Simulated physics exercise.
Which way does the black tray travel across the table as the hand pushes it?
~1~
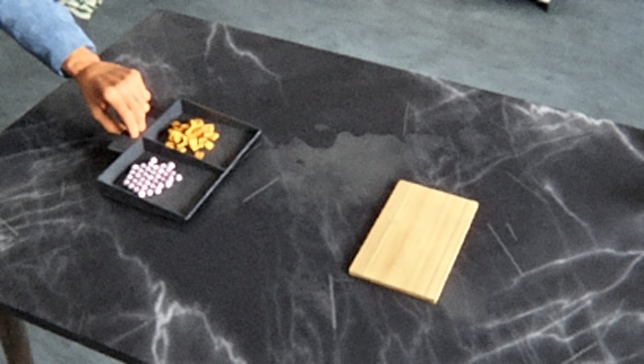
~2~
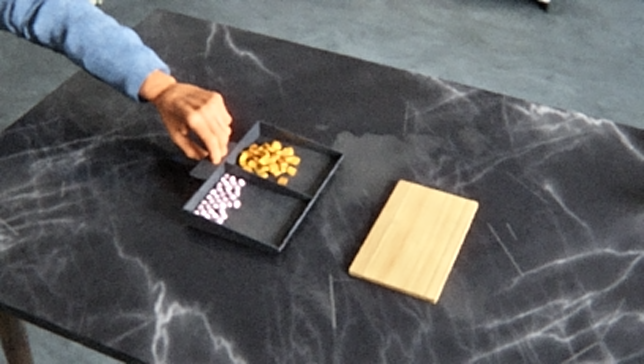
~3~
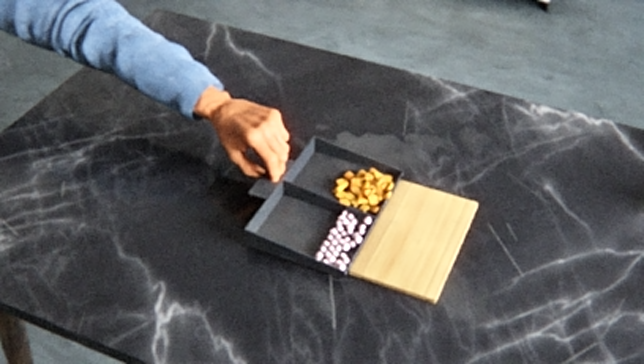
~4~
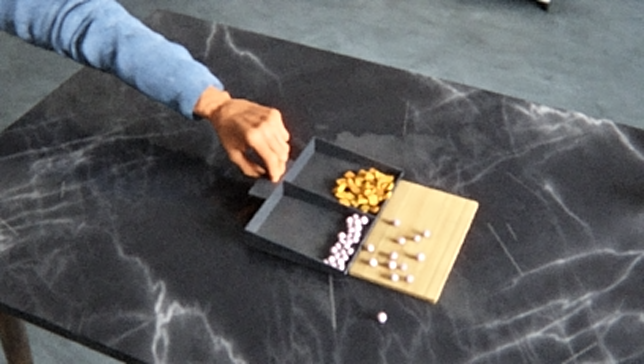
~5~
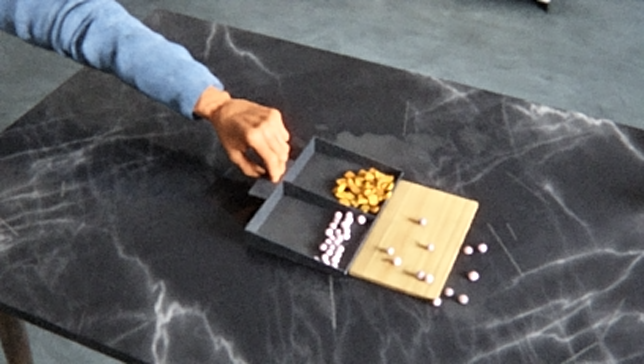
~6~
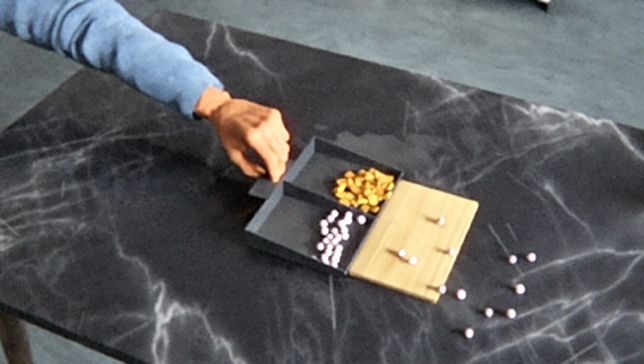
The tray moves to the right, towards the wooden board, and stops when it reaches it.
Black divided tray pushed right by hand, stopping at a wooden board, some pink pieces spilling out, golden ones staying inside.
